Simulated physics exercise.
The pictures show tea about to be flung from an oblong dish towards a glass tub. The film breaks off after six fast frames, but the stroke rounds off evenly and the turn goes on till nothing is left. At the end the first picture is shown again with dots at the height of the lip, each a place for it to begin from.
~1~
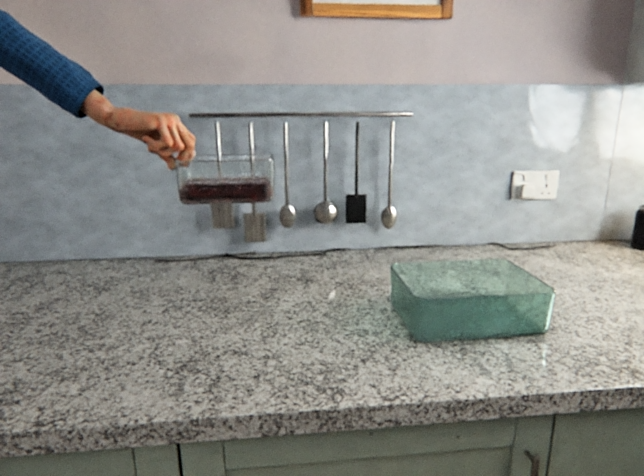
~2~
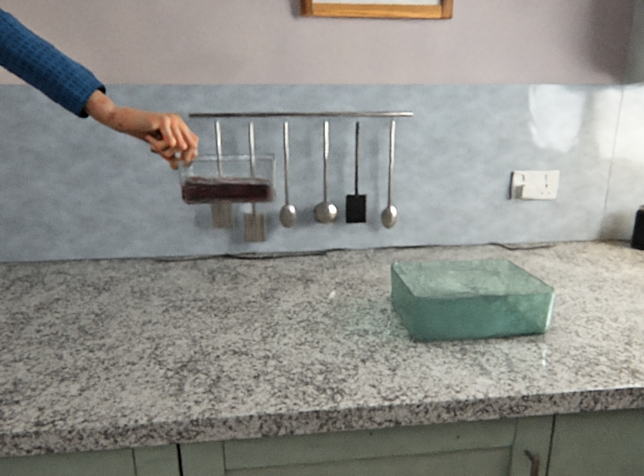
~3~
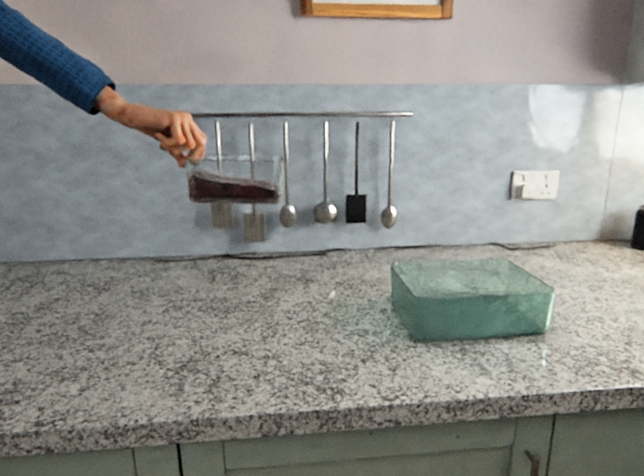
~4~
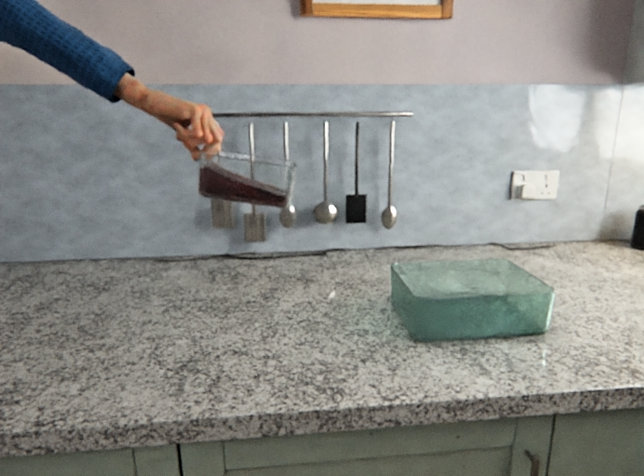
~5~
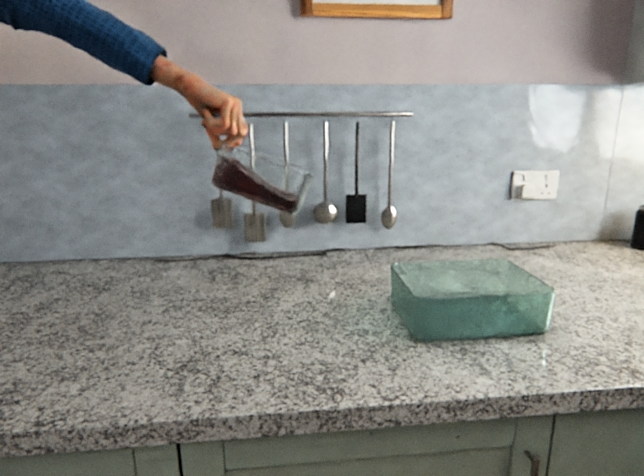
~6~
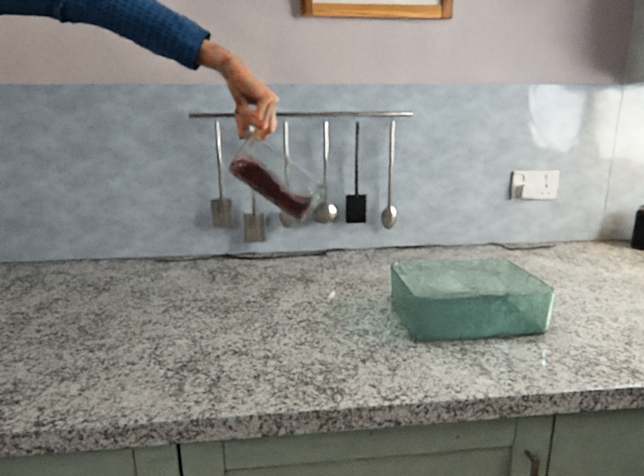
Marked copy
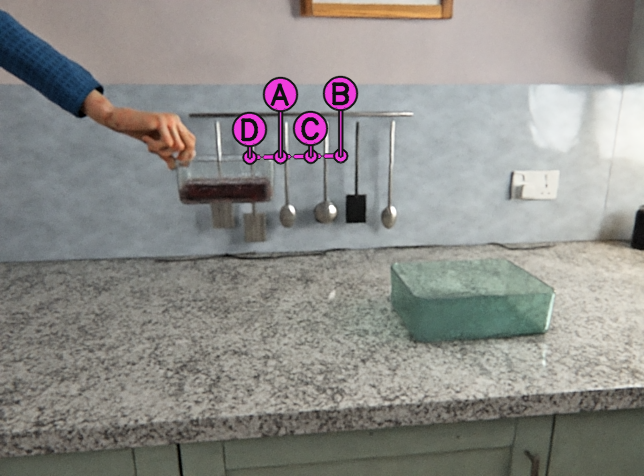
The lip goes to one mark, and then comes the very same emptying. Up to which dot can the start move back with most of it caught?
Go for D.
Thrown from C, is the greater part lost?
No, that is safe.
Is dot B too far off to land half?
No.
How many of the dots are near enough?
All of the four.
On the marked copy, A at (280, 156); B at (340, 155); C at (310, 156); D at (249, 157).
If A is chosen, about 67 % lands in the tub, 19 % falls short and 14 % goes beside or beyond.
If B is chosen, about 87 % lands in the tub, 6 % falls short and 8 % goes beside or beyond.
If C is chosen, about 68 % lands in the tub, 8 % falls short and 24 % goes beside or beyond.
If D is chosen, about 71 % lands in the tub, 22 % falls short and 8 % goes beside or beyond.
